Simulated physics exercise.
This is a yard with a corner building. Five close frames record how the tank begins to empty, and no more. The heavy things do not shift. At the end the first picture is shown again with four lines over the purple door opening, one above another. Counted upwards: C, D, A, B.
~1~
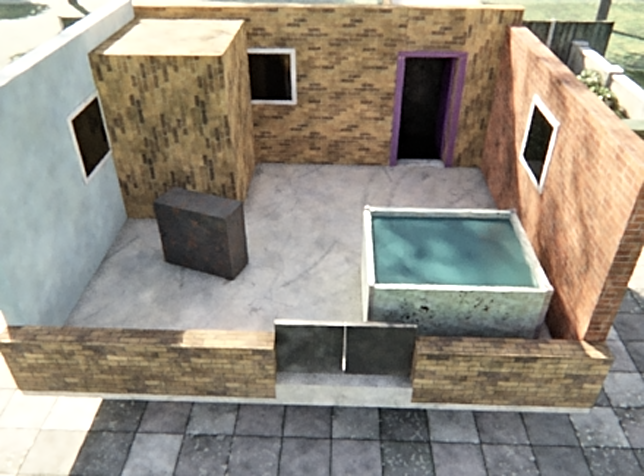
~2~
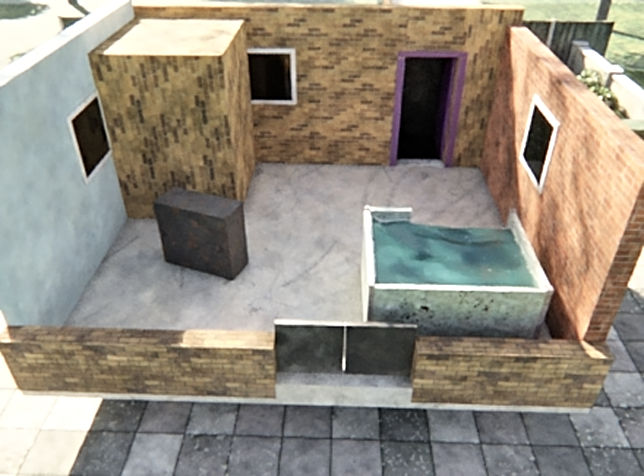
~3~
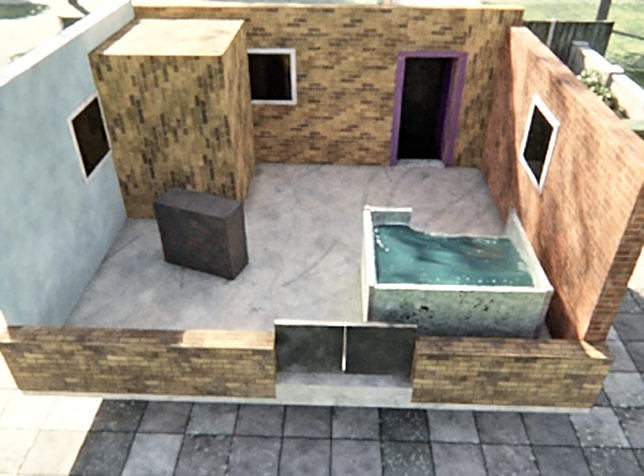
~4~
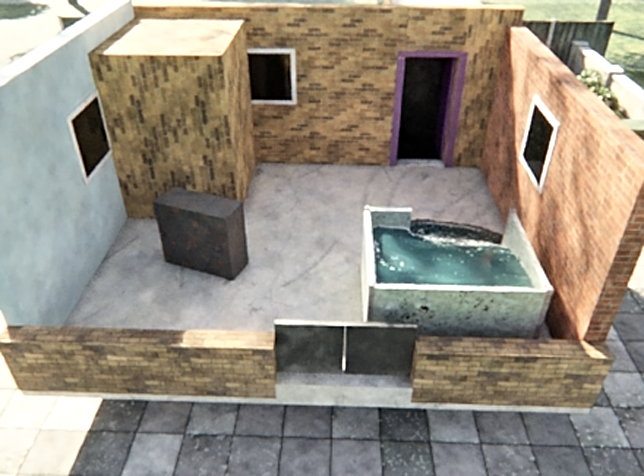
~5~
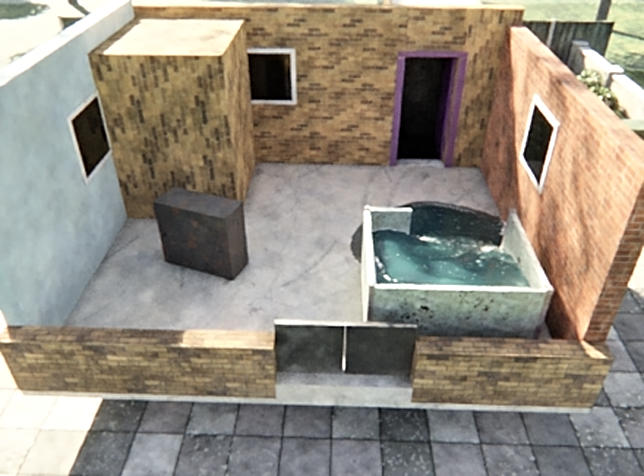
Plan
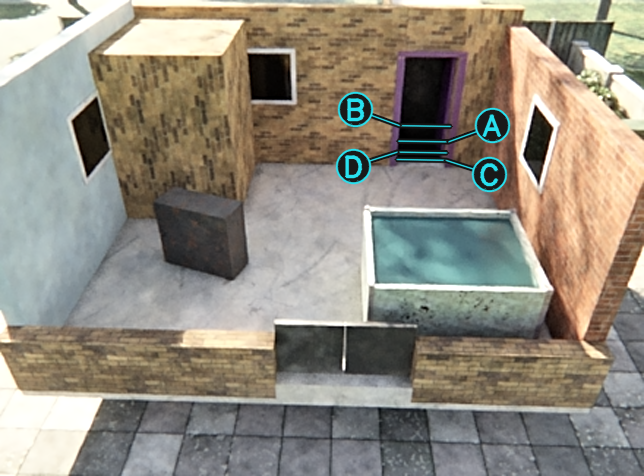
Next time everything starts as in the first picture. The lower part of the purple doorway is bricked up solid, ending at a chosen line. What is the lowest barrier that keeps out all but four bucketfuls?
A.
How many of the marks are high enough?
Two.
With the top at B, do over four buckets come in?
No.
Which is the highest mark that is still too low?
D.
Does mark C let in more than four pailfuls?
Yes.
On the marked copy, A at (423, 141); B at (425, 126); C at (421, 159); D at (422, 152); from the bottom up C, D, A, B.
For mark A, a splash gets over, under a bucket.
For mark B, nothing gets over.
For mark C, dozens of bucketfuls pour in.
For mark D, about 11 bucketfuls get in.
